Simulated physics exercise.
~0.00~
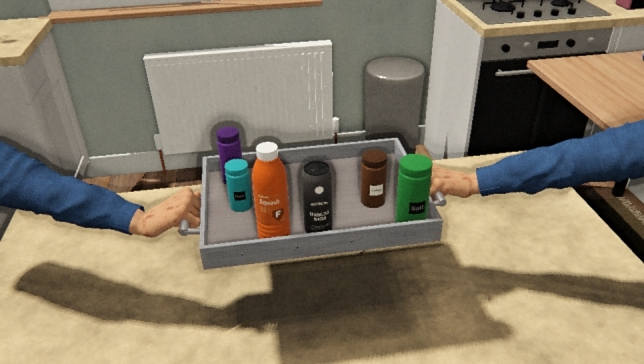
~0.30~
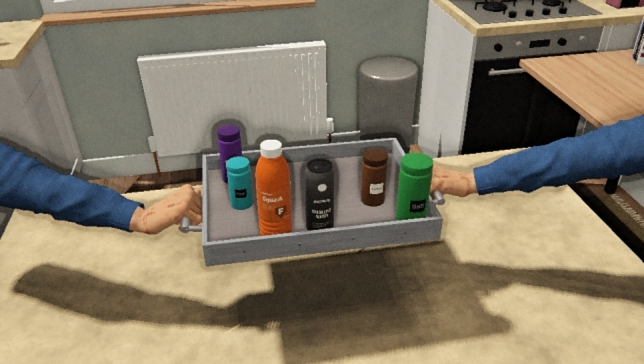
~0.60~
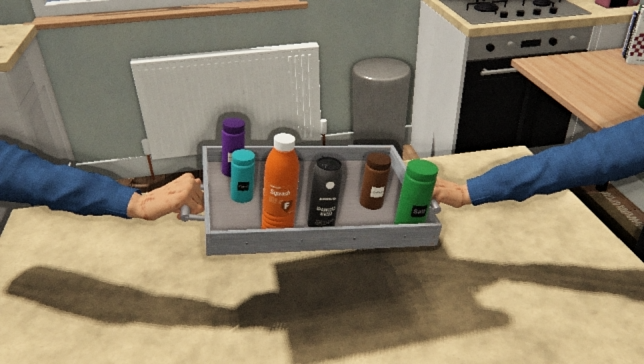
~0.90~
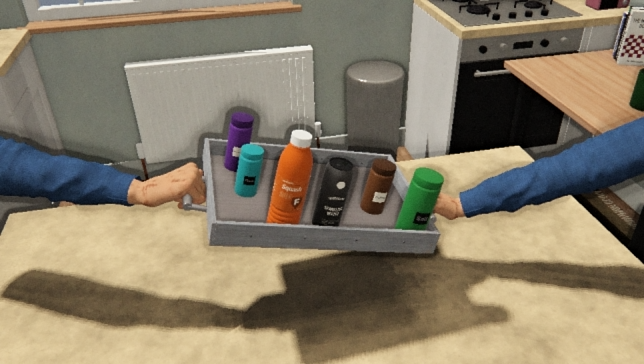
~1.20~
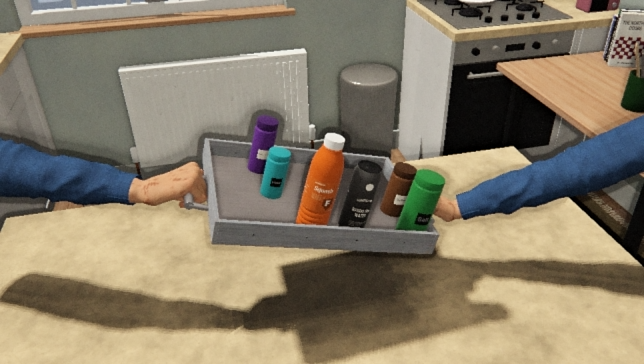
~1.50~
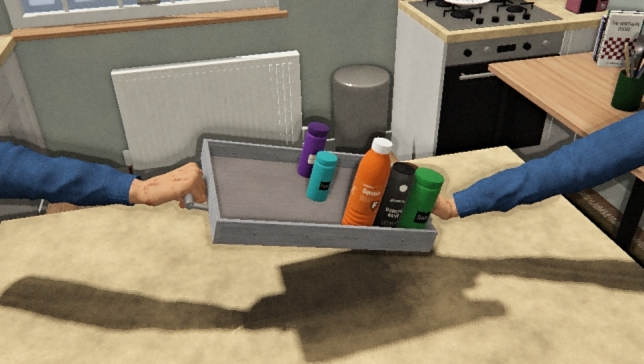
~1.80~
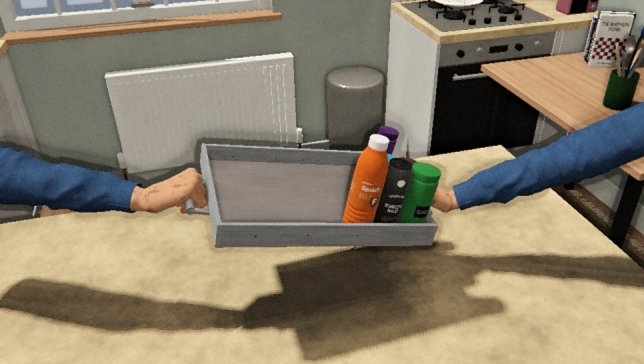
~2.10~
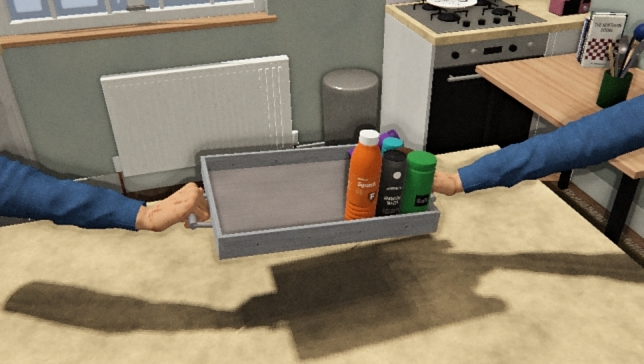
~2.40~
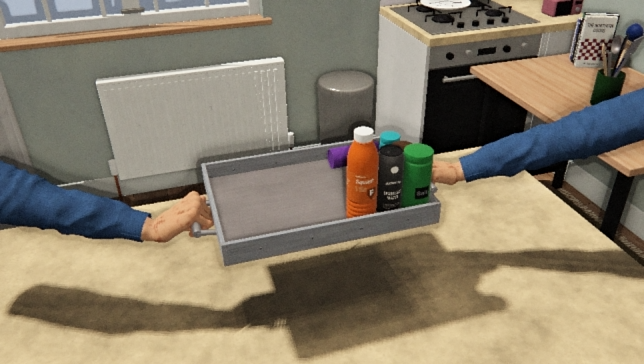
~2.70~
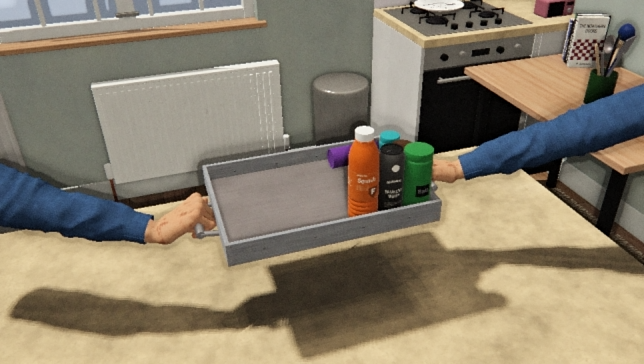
A tray held by two hands tilts right, bottles slide together, and the purple one topples.
